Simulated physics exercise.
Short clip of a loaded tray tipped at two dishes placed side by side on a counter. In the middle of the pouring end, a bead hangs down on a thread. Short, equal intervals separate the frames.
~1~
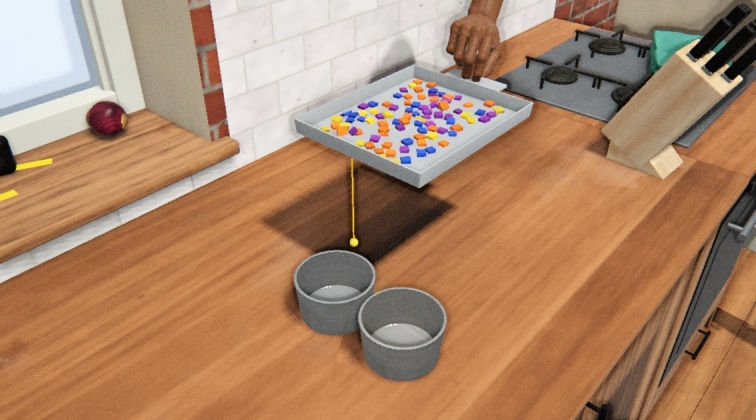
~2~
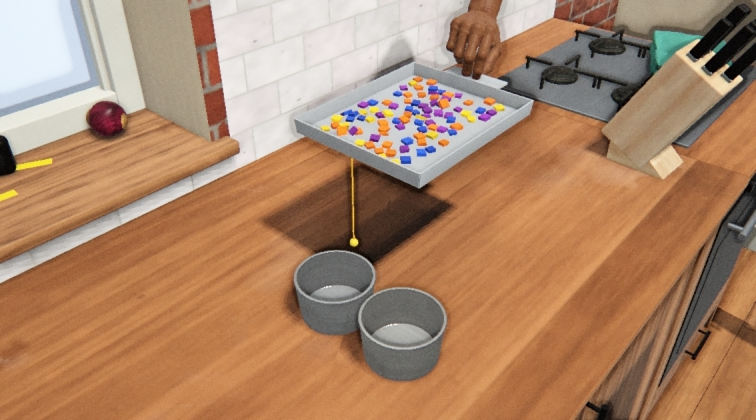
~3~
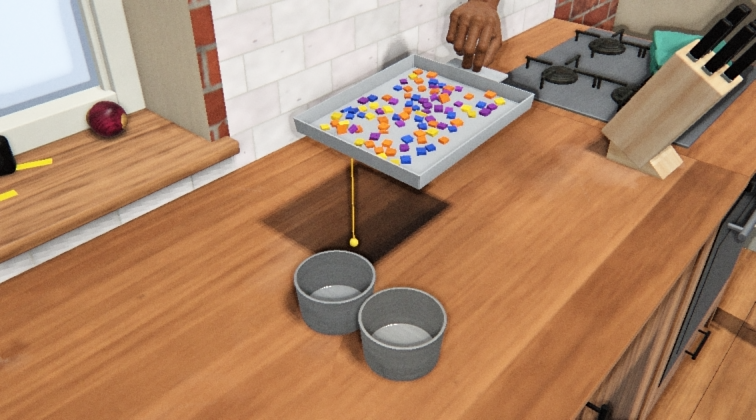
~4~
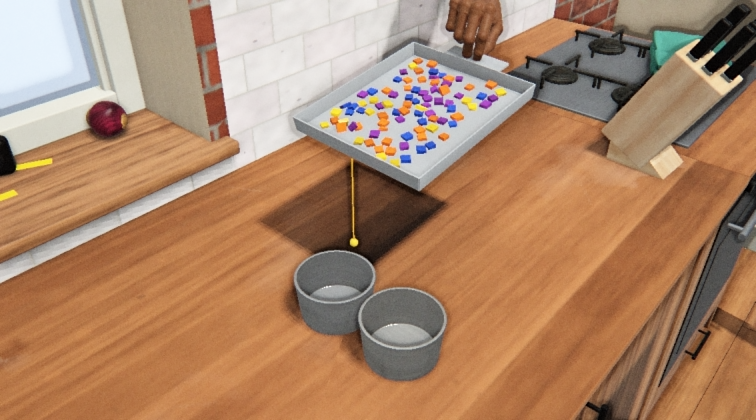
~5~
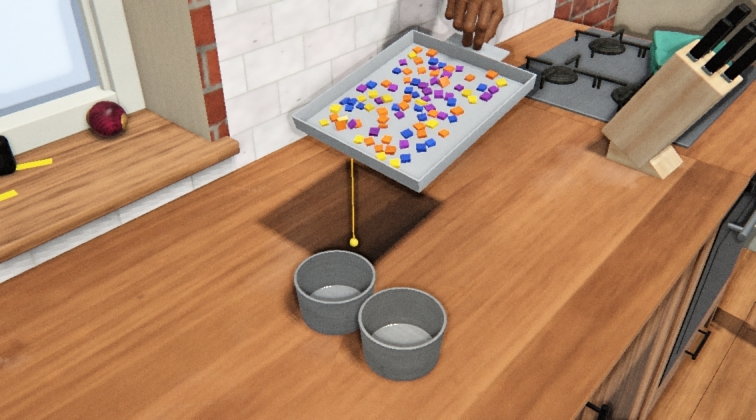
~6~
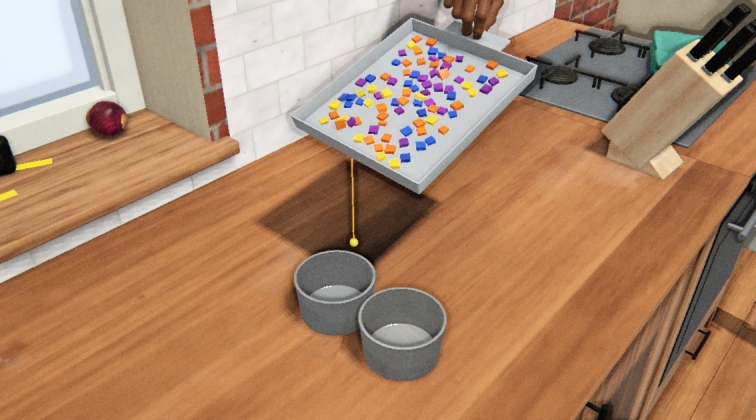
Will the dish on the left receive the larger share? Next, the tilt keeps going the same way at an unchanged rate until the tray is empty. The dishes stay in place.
Yes, the larger heap is bound to sit in the left dish there.
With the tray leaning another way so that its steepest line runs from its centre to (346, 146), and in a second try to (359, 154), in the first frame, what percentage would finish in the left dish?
Respectively close to 30 and 50 in a hundred.
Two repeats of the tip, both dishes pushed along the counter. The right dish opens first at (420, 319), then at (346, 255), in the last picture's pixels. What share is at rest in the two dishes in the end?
First case: Some 60 %; second case: Some 10 %.
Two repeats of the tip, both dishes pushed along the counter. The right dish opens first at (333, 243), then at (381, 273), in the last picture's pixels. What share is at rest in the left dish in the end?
First placement: 0 per cent; second placement: 0 per cent.
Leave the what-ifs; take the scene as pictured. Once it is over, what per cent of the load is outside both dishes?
I'd put it close to 30 per cent.
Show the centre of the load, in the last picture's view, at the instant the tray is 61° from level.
Somewhere around pixel (385, 133) in the last picture.
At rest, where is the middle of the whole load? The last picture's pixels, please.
The centre comes to rest close to (354, 320).
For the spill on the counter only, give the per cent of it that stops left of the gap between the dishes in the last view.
Around 30 per cent, I reckon.
Soon after the last picture, tray tipped steeply; nearly all on the tray; a stray few in the air.
A little later, tray tipped right over; nearly all on the tray; a stray few outside both.
Later still, tray tipped past a quarter turn; about a quarter in the right dish; about half in the left dish; about a third outside both.
At rest, tray tipped past a quarter turn; about a quarter in the right dish; about half in the left dish; about a third outside both.
